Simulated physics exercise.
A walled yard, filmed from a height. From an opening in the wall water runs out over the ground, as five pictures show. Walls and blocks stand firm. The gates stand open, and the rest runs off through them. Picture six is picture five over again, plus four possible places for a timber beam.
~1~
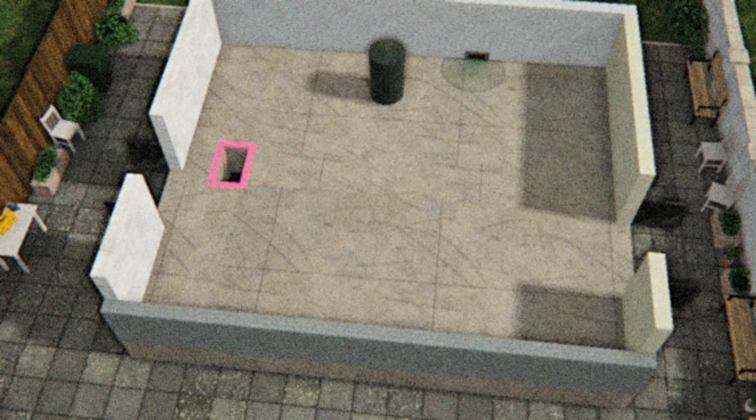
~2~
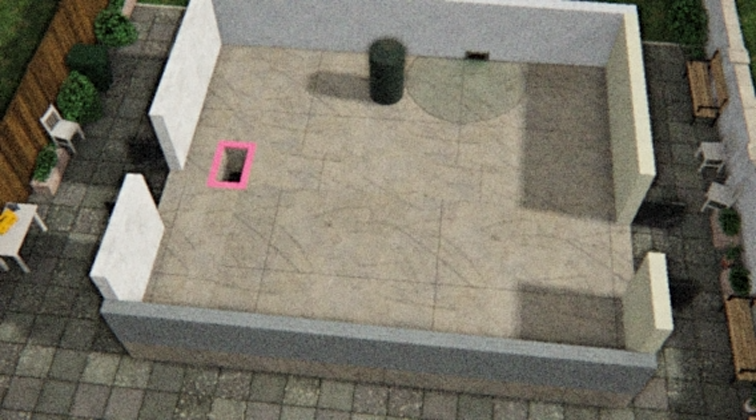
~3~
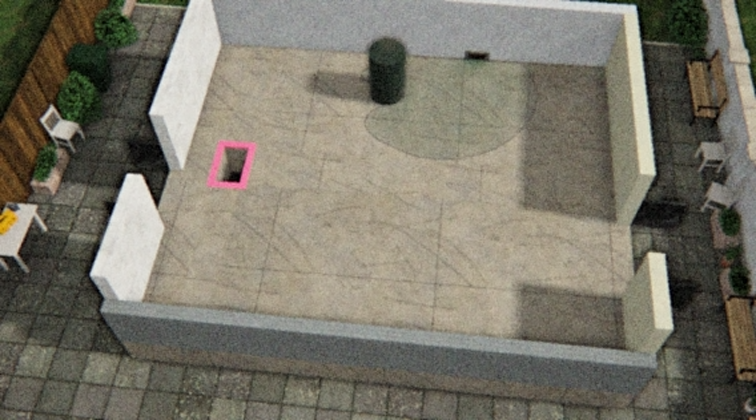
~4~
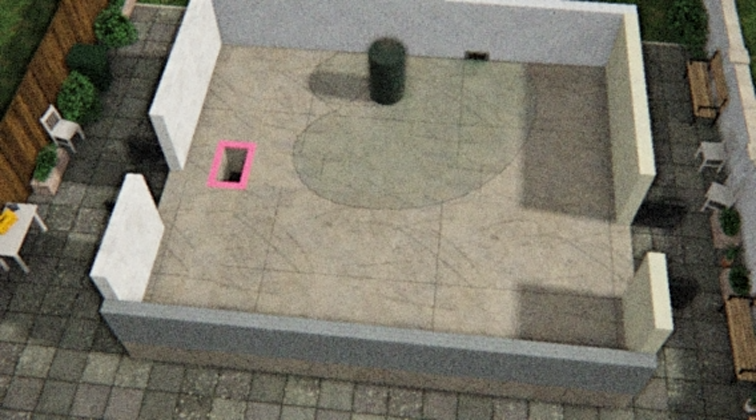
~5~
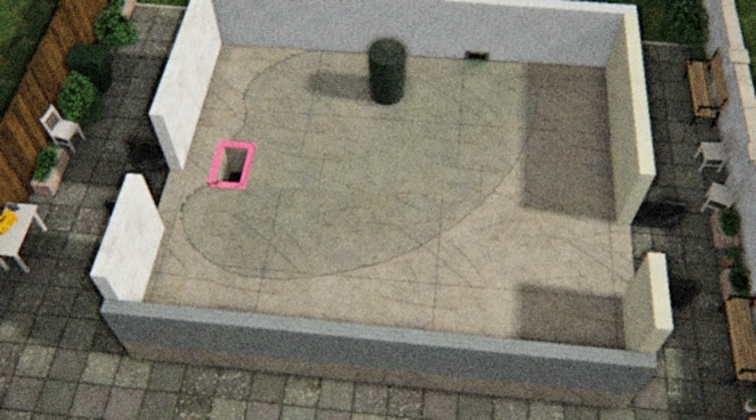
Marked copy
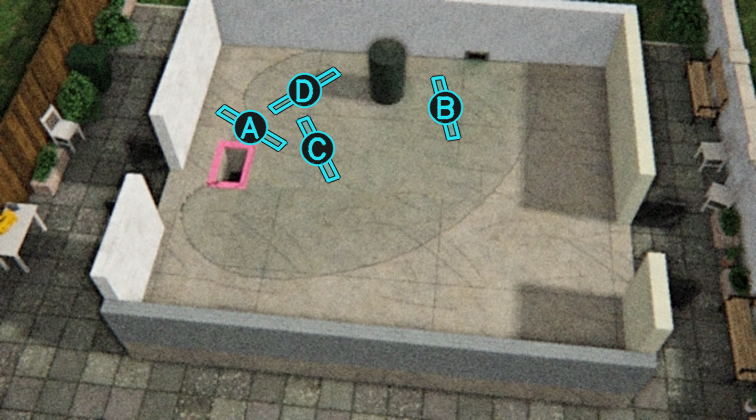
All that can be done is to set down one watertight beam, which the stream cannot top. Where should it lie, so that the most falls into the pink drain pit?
D beats the others.
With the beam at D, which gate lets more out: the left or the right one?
The left gate.
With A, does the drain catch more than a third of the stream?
No, it does not.
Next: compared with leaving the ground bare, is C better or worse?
Place C is worse.
In cyan, A from (221, 109) to (281, 145); B from (437, 77) to (453, 138); C from (303, 119) to (333, 178); D from (272, 109) to (336, 71).
Choosing A, about 19 % of the stream goes into the pink drain pit, about 78 % out by the gates.
Choosing B, about 18 % of the stream goes into the pink drain pit, about 81 % out by the gates.
Choosing C, about 16 % of the stream goes into the pink drain pit, about 82 % out by the gates.
Choosing D, about 25 % of the stream goes into the pink drain pit, about 72 % out by the gates.
